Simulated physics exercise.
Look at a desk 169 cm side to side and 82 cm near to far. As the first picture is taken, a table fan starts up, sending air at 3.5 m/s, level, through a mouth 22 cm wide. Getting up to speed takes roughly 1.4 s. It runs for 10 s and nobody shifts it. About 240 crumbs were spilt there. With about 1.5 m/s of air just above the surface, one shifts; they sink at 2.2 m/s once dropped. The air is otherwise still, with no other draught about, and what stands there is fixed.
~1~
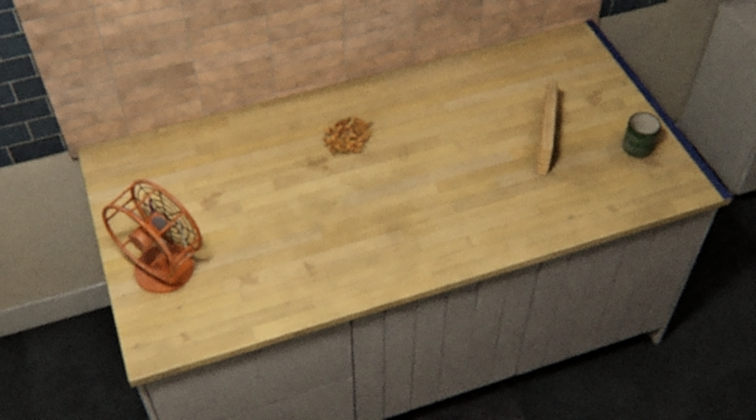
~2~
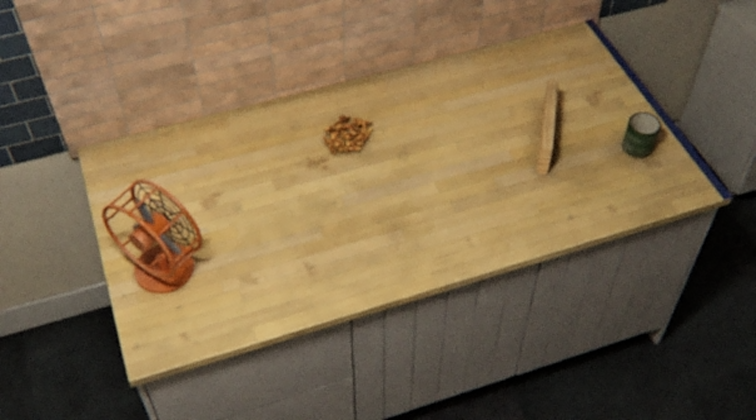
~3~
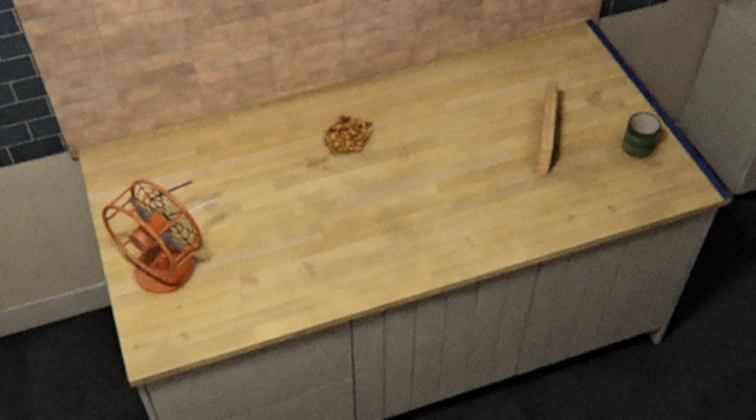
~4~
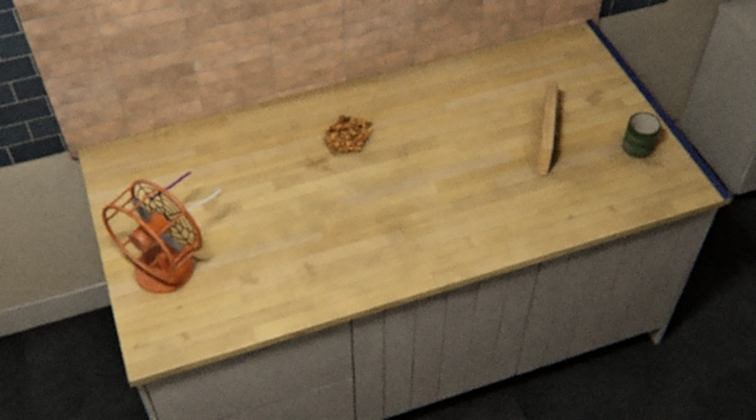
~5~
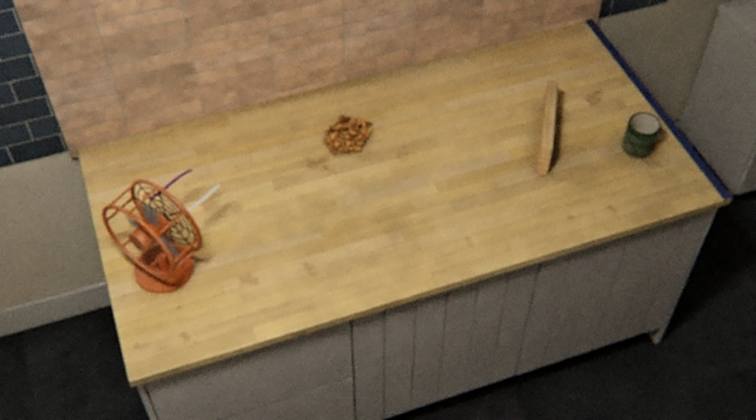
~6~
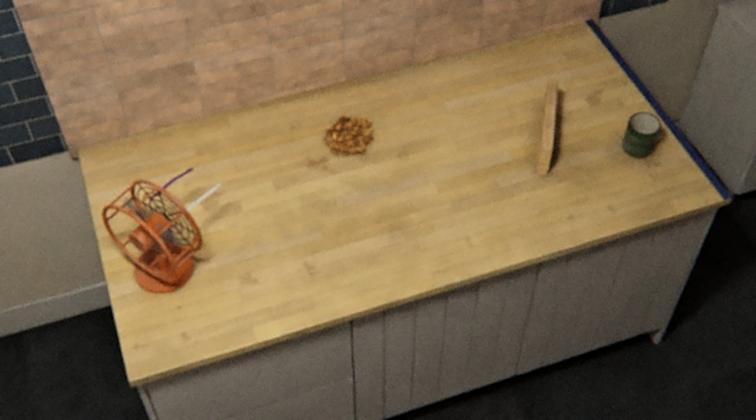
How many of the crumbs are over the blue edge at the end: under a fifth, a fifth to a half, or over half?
The share tops half.
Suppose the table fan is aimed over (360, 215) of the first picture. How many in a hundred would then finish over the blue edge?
Share at the end: About 0 %.
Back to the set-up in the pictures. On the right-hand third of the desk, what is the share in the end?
30 %.
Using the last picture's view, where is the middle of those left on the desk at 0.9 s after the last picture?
Near (501, 100).
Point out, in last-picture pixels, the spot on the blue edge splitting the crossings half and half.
Roughly at pixel (631, 69).
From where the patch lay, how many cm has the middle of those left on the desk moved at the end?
That comes to some 55 centimetres.
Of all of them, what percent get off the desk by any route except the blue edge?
0 %.
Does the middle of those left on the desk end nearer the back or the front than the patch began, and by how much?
Shifted forward by about 10 cm.
Then, 0.9 s after the last picture the count stands so, 0 % are over the blue edge; the middle of those still in play is near (501, 100).
Then, 2.1 s after the last picture the count stands so, 46 % are over the blue edge; the middle of those still in play is near (522, 98).
Then, 4.4 s after the last picture the count stands so, 67 % are over the blue edge; the middle of those still in play is near (529, 105).
Then, 8.9 s after the last picture, at the end, 71 % are over the blue edge; the middle of those still in play is near (537, 112).
